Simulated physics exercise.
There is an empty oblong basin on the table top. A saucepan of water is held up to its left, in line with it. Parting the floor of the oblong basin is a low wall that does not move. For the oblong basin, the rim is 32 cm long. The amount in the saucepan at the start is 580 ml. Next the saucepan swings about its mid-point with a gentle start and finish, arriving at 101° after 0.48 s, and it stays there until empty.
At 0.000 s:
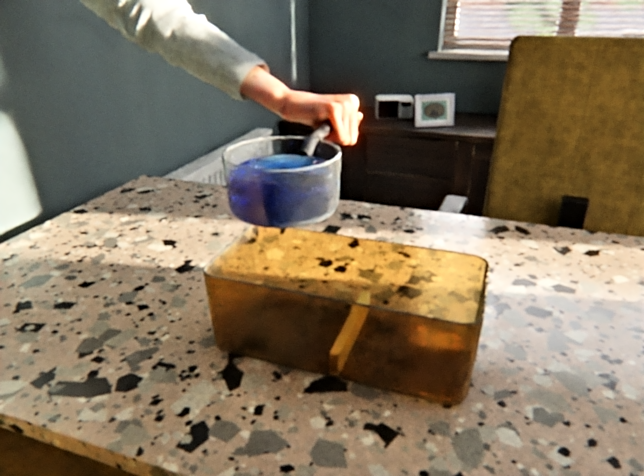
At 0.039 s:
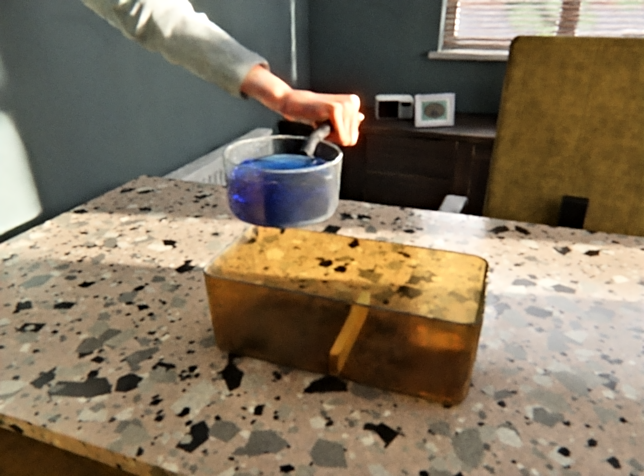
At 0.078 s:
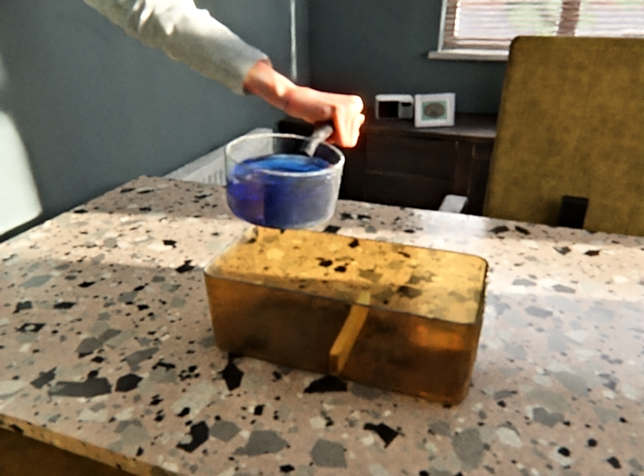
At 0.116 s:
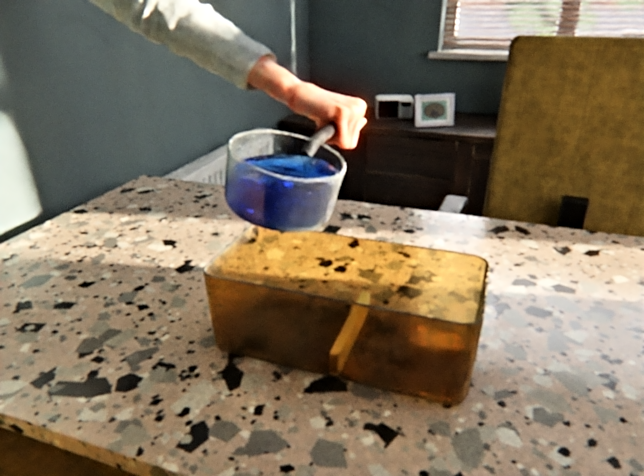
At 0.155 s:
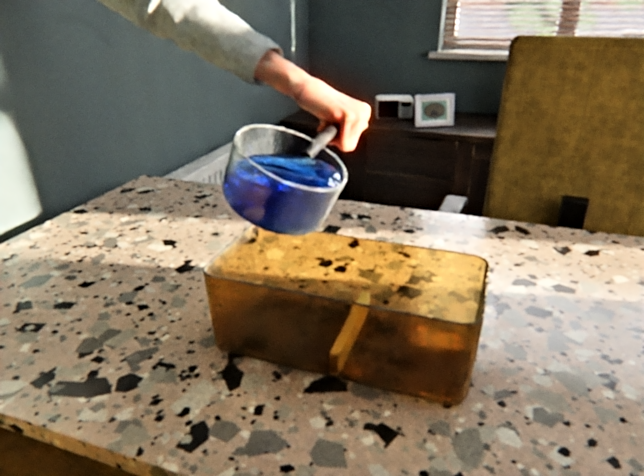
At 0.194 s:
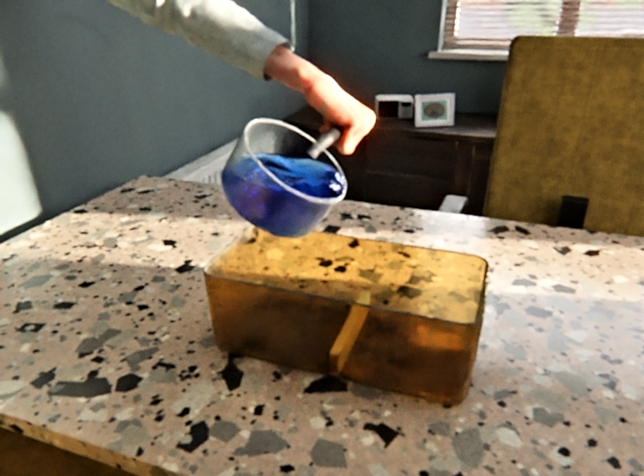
A hand held a clear saucepan of blue water above an empty amber basin with a low dividing wall on a speckled table, then gradually tilted the pan further and further to the right.
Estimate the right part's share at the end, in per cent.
Roughly 68 per cent is in the right part.
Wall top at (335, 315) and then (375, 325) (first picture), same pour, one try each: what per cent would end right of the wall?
In order, 85 and 30 per cent.
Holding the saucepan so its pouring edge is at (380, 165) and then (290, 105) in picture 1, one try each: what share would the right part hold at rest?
Roughly 85 per cent the first time and 20 per cent the second.
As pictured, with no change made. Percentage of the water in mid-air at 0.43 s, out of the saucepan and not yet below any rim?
Roughly 34 percent.
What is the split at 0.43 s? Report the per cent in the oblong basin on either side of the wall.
Lab note: Left near 4 %, right near 36.
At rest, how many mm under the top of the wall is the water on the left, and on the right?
The left side gives some 24 mm, the right side some 14 mm.
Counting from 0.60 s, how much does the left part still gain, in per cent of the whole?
It comes to about 12 per cent.
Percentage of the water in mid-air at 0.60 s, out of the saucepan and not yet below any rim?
About 4 percent.
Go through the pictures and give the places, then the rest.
Tilt 0°; pouring edge (337, 159); surface from (237, 164) to (336, 175); the oblong basin's rim runs from (229, 247) to (486, 290); the wall's top is at (352, 321), in the first picture.
Tilt 2°; pouring edge (337, 161); surface from (237, 163) to (336, 175), in the second picture.
Tilt 6°; pouring edge (339, 166); surface from (238, 162) to (337, 176), in the third picture.
Tilt 14°; pouring edge (341, 174); surface from (237, 162) to (339, 178), in the fourth picture.
Tilt 24°; pouring edge (342, 185); surface from (236, 161) to (342, 181), in the fifth picture.
Tilt 36°; pouring edge (341, 197); surface from (234, 159) to (338, 184); 1 per cent is over the edge, in the sixth picture.
After 0.43 s the tilt is 98° and 25 per cent is still to pour, 4 is left of the wall and 36 right of it.
After 0.60 s the tilt is 101° and 7 per cent is still to pour, 19 is left of the wall and 70 right of it.
After 0.78 s the tilt is 101° and 1 per cent is still to pour, 28 is left of the wall and 69 right of it.
After 0.98 s the tilt is 101° and 0 per cent is still to pour, 30 is left of the wall and 68 right of it.
In the end 31 per cent lies left of the wall, 68 right of it and 1 outside.
